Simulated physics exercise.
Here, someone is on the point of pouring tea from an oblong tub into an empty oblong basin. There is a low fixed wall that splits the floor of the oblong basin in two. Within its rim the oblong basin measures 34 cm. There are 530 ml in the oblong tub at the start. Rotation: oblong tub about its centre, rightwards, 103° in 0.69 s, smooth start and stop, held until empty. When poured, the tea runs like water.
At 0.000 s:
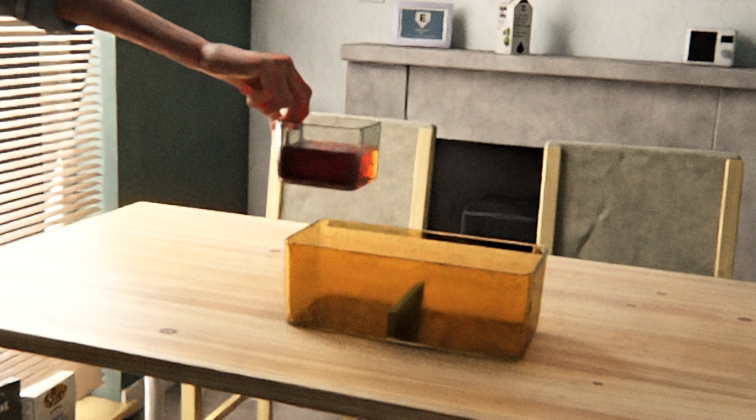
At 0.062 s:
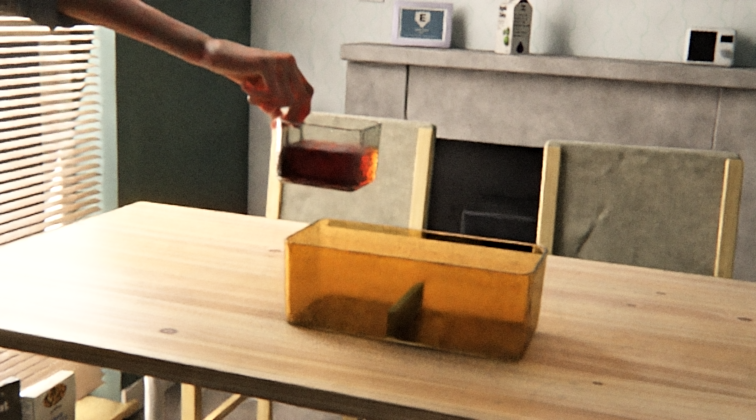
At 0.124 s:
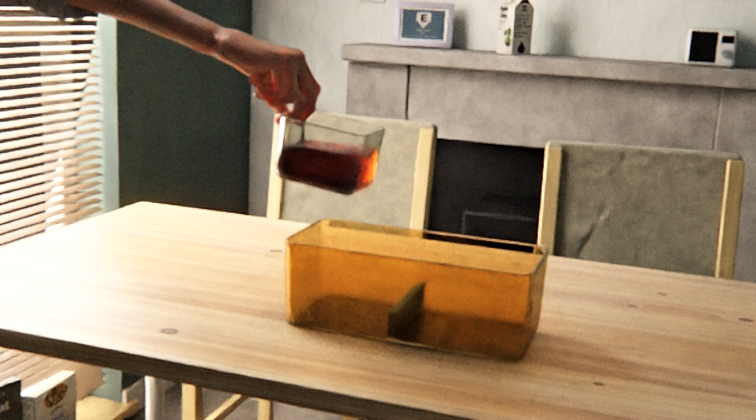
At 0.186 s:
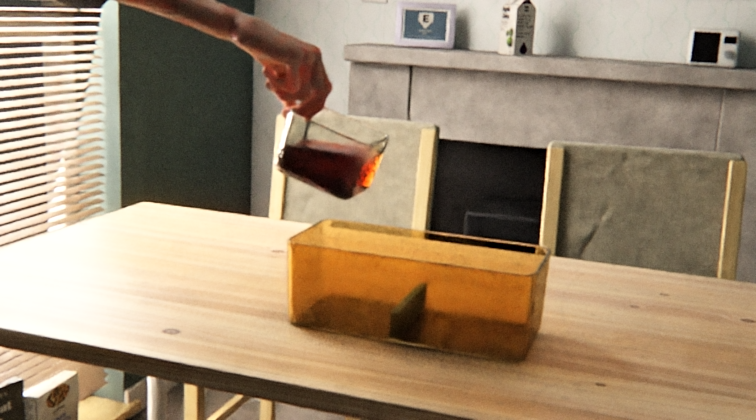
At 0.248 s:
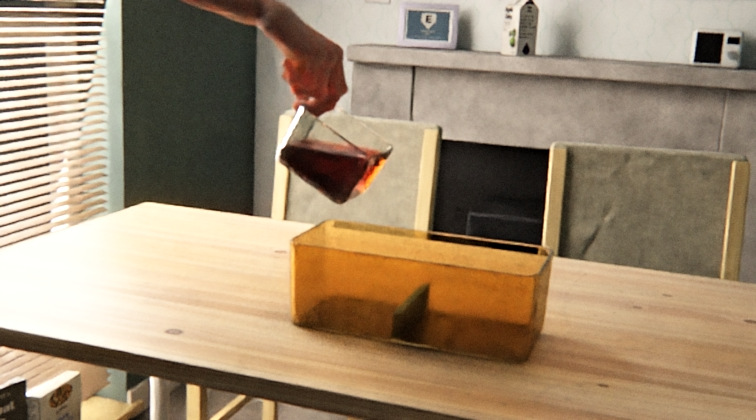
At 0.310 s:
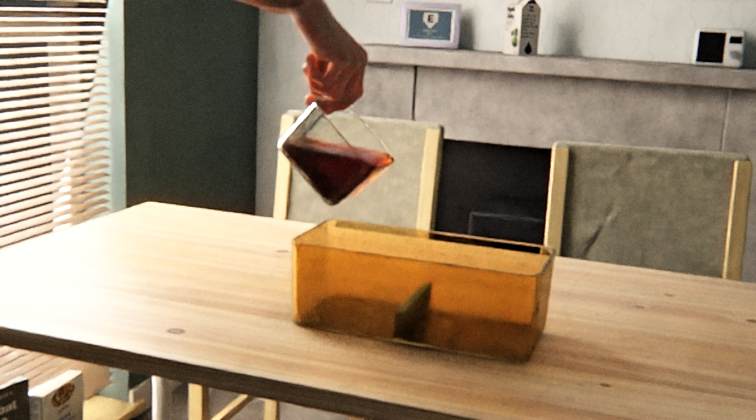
A hand reaching in from the upper left holds a small clear tub of dark red tea level, then tilts it steadily down to the right, the liquid shifting toward the lower side. Below it, an amber see-through basin with a short dark divider sits on a pale wooden table. The room, seen from slightly above the tabletop, has two chairs, a grey mantel and blinds at left.
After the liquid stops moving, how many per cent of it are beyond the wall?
About 30 per cent.
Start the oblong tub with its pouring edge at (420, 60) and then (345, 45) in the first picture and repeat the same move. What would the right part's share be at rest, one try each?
In order, 90 and 10 per cent.
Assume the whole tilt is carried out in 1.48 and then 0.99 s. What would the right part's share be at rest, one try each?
Try 1: 45 %; try 2: 40 %.
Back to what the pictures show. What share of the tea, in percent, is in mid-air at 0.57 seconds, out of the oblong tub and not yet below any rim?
Estimate: Some 32 % of the total.
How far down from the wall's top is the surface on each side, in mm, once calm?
Some 22 mm on the left and 32 mm on the right.
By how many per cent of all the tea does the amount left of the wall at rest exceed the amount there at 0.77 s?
About 16 per cent.
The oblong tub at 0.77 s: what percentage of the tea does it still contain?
What remains is about 10 percent of it all.
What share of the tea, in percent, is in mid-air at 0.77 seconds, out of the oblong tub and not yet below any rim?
Some 7 % is up in the air.
Then, 0.57 s in, the tilt is 96° and 34 per cent is still to pour, 23 is left of the wall and 11 right of it.
Then, 0.77 s in, the tilt is 103° and 11 per cent is still to pour, 54 is left of the wall and 28 right of it.
Then, 0.97 s in, the tilt is 103° and 1 per cent is still to pour, 67 is left of the wall and 29 right of it.
Then, 1.19 s in, the tilt is 103° and 0 per cent is still to pour, 70 is left of the wall and 30 right of it.
Finally, 70 per cent lies left of the wall, 30 right of it and 0 outside.
